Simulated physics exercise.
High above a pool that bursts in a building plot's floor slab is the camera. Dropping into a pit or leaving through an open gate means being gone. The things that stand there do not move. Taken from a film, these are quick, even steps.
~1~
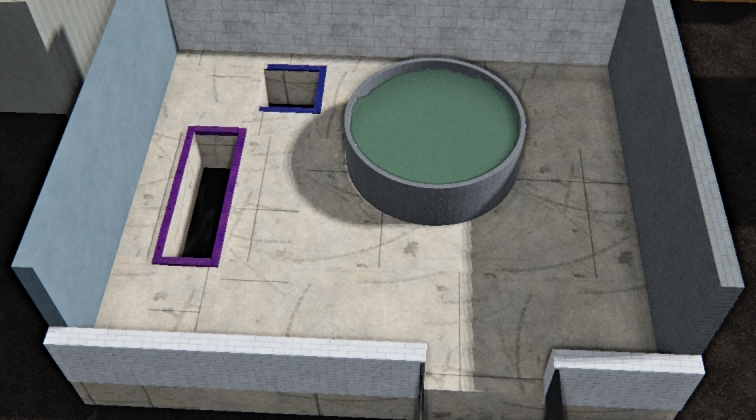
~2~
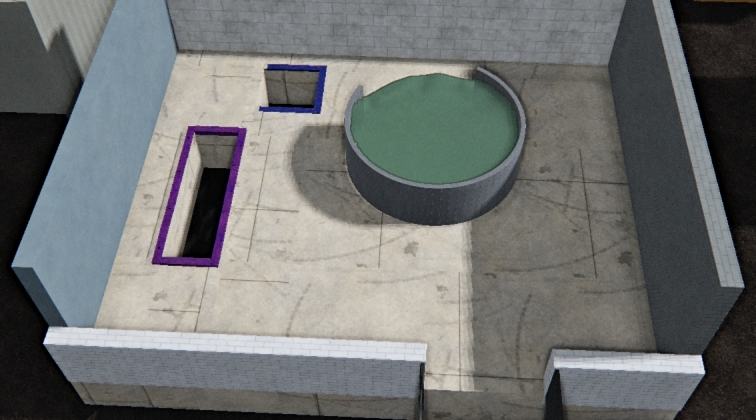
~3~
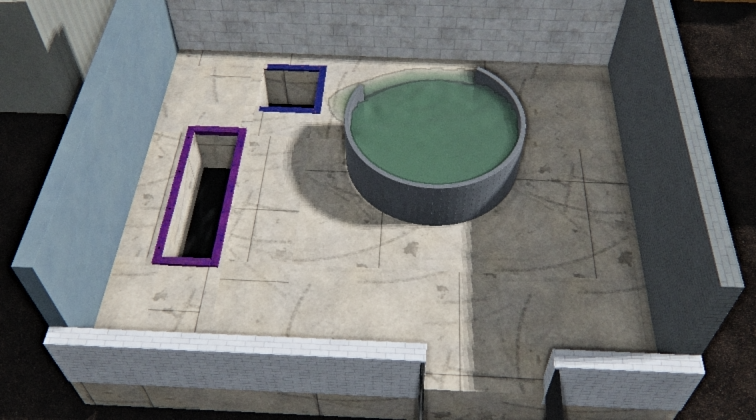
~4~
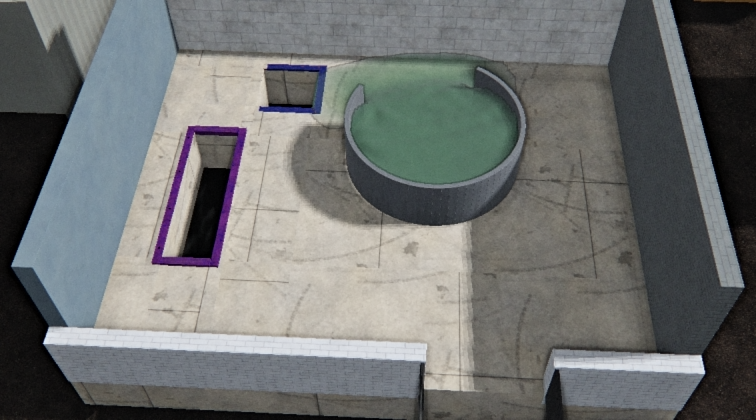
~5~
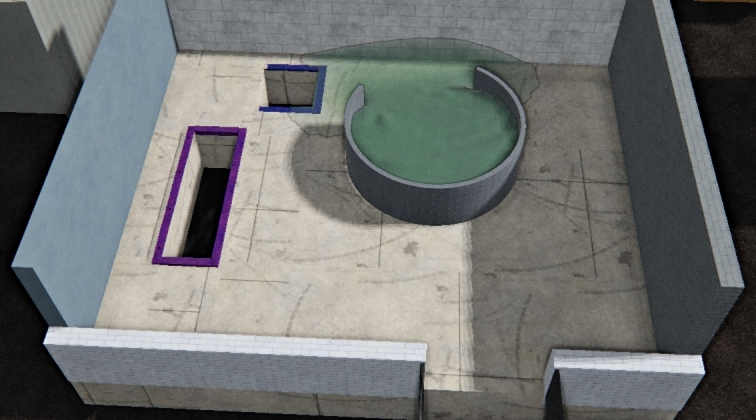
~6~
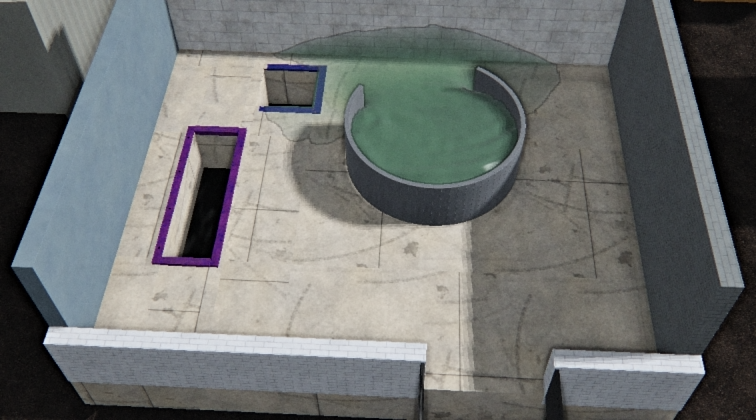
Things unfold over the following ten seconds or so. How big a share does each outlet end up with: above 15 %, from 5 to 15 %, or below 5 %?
The gate ends up with a moderate portion - five to fifteen per cent; the purple pit ends up with a tiny portion - beneath five per cent; the blue pit ends up with a large portion - topping fifteen per cent.
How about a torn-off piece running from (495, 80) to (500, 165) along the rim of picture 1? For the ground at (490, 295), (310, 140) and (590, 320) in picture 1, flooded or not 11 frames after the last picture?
Unsoaked, then unsoaked, then soaked.
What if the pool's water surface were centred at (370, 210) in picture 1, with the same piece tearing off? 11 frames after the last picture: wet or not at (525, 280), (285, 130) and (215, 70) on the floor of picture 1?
Unflooded - soaked - soaked.
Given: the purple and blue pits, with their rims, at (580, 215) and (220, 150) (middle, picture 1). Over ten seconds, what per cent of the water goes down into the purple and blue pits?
Purple: 14 %; blue: 25 %.
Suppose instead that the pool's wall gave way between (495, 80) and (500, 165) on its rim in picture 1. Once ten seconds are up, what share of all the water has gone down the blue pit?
Blue: 15 %.
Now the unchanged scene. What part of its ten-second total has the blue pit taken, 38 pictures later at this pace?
It comes to around 85 percent of the ten-second total.
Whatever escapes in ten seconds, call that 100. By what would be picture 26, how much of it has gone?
My estimate is roughly 50 percent.
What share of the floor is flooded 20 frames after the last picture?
Roughly 50 percent, I'd say.
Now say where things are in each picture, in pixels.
The round tank at (434, 122) is whole and still, in the first picture.
The front is at a hidden place, out from the gap on the round tank's far side, in the second picture.
Water pours out on the round tank's far side and has run to a hidden place, in the third picture.
Water pours out on the round tank's far side and has run to (509, 76), in the fourth picture.
The front is at (525, 63), out from the gap on the round tank's far side, in the fifth picture.
Water pours out on the round tank's far side and has run to (277, 53), in the sixth picture.
A moment on, water covers 20 % of the floor; the gate 0 %, the purple pit 0 %, the blue pit 4 %.
Next, water covers 25 % of the floor; the gate 0 %, the purple pit 0 %, the blue pit 13 %.
Then, water covers 50 % of the floor; the gate 0 %, the purple pit 1 %, the blue pit 24 %.
Later, water covers 80 % of the floor; the gate 2 %, the purple pit 2 %, the blue pit 33 %.
In the end, water covers 90 % of the floor; the gate 7 %, the purple pit 2 %, the blue pit 39 %.
